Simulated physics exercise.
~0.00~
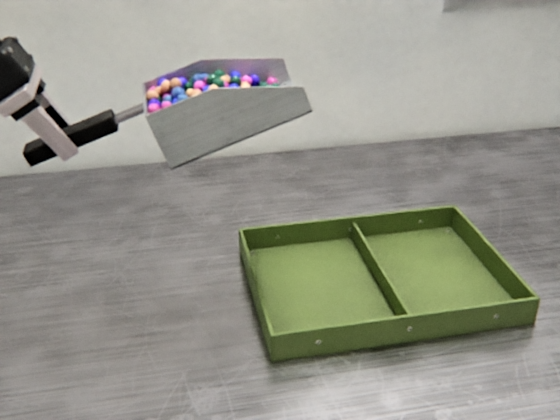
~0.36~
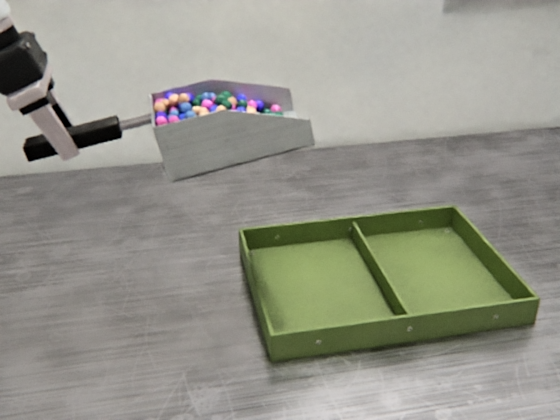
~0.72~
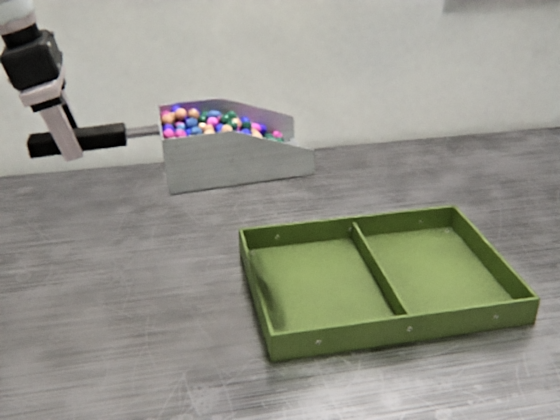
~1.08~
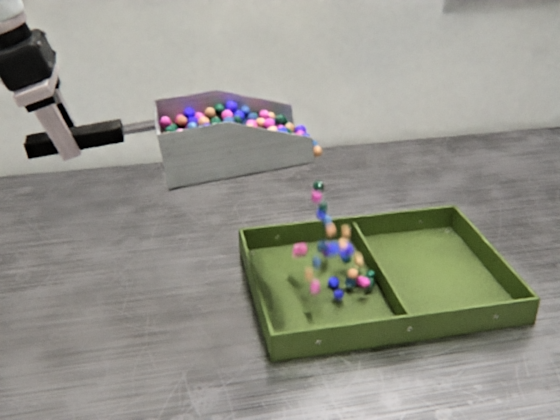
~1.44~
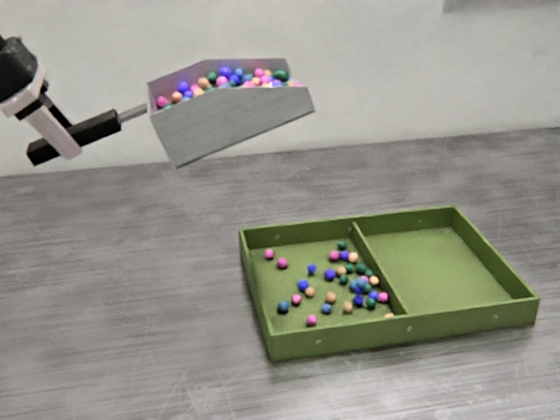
The clip opens with a robot arm at the left holding a gray scoop full of small colorful balls, tilted back above a gray table. To the right below sits a green tray split into two compartments by a cross wall. The arm lowers the scoop slightly and levels it out. Balls then spill from the open front in a narrow stream, dropping into the tray's left compartment. The arm tips the scoop back again, and the flow stops. Most of the balls remain in the scoop, while a scattering lies in the left compartment and the right one looks empty.
